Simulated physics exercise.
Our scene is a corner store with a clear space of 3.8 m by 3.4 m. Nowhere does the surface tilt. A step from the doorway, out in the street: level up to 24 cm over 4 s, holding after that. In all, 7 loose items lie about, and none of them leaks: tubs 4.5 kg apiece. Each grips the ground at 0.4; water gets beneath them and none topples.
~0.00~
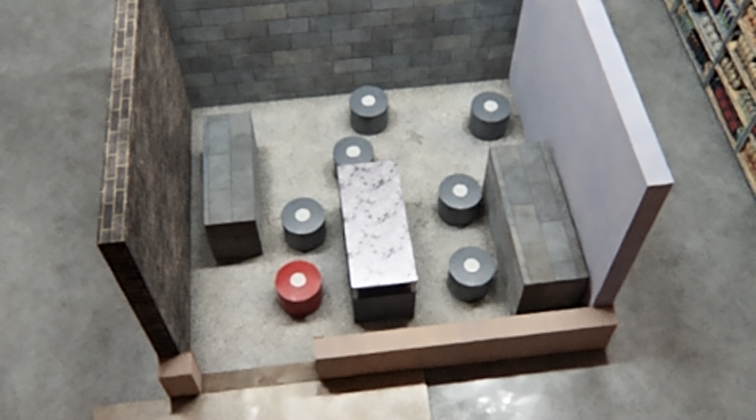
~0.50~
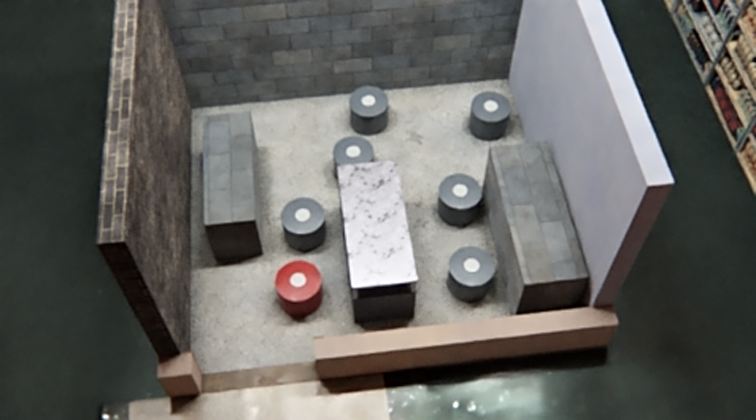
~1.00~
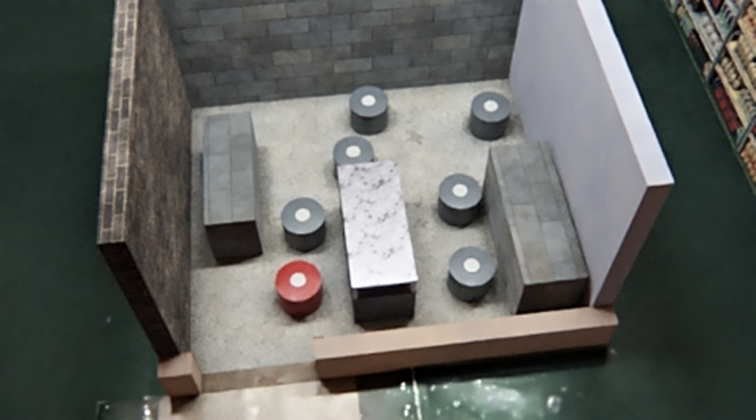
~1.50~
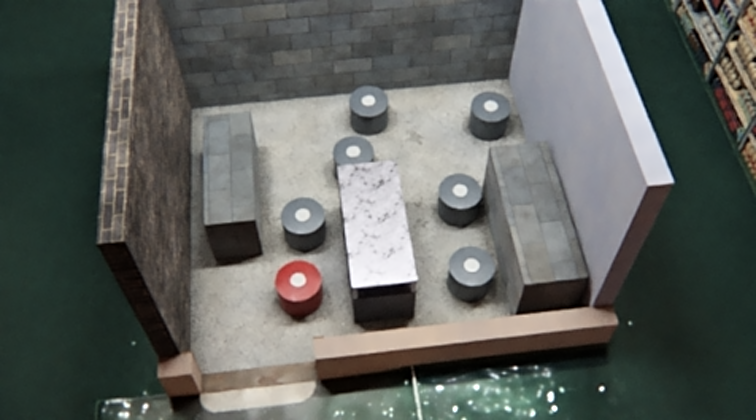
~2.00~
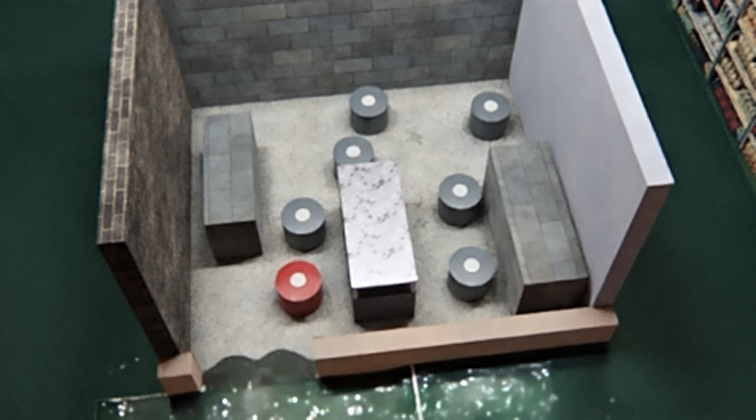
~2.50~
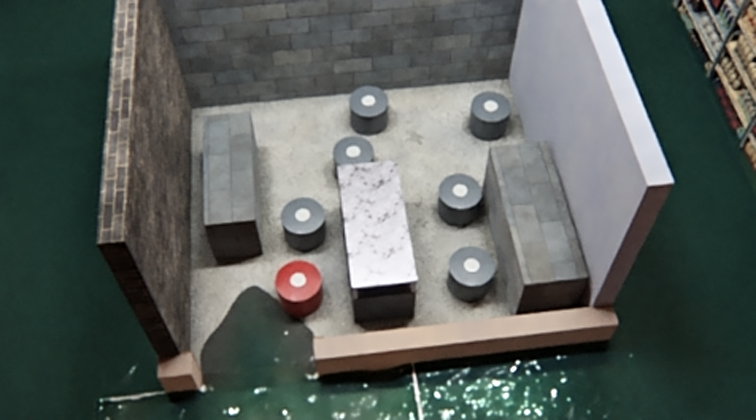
In the video, dark green water surrounds a walled store space holding a red tub, gray tubs and a marble-topped counter, covers the pale ground in front, then spreads through the doorway at lower left; the tubs stay still.
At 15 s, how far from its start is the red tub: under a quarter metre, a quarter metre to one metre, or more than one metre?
Result: A long trip.
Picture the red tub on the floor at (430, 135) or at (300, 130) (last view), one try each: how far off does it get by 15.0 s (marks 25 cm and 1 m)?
Try one - it is swept a long way; try two - it is swept a long way.
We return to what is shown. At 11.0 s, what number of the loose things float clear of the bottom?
Total: 7.
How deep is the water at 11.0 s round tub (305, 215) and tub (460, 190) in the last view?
About 10 and 7 cm.
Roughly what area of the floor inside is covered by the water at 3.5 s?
Wet area: Approx. 2.5 m2.
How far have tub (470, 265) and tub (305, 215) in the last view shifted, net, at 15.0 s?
In turn: 10 cm, 150 cm.
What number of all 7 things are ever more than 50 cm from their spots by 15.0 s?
That comes to 6.
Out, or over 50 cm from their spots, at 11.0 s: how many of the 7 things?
By my reckoning, 6.
After 3.5 s the red tub is near (324, 253), 0.4 m from its start, aground; 0 afloat.
After 6.8 s the red tub is near (220, 111), 2.3 m from its start, afloat; 2 afloat.
After 11.0 s the red tub is near (256, 107), 2.2 m from its start, afloat; 7 afloat.
After 15.0 s the red tub is near (219, 92), 2.5 m from its start, afloat; 7 afloat.
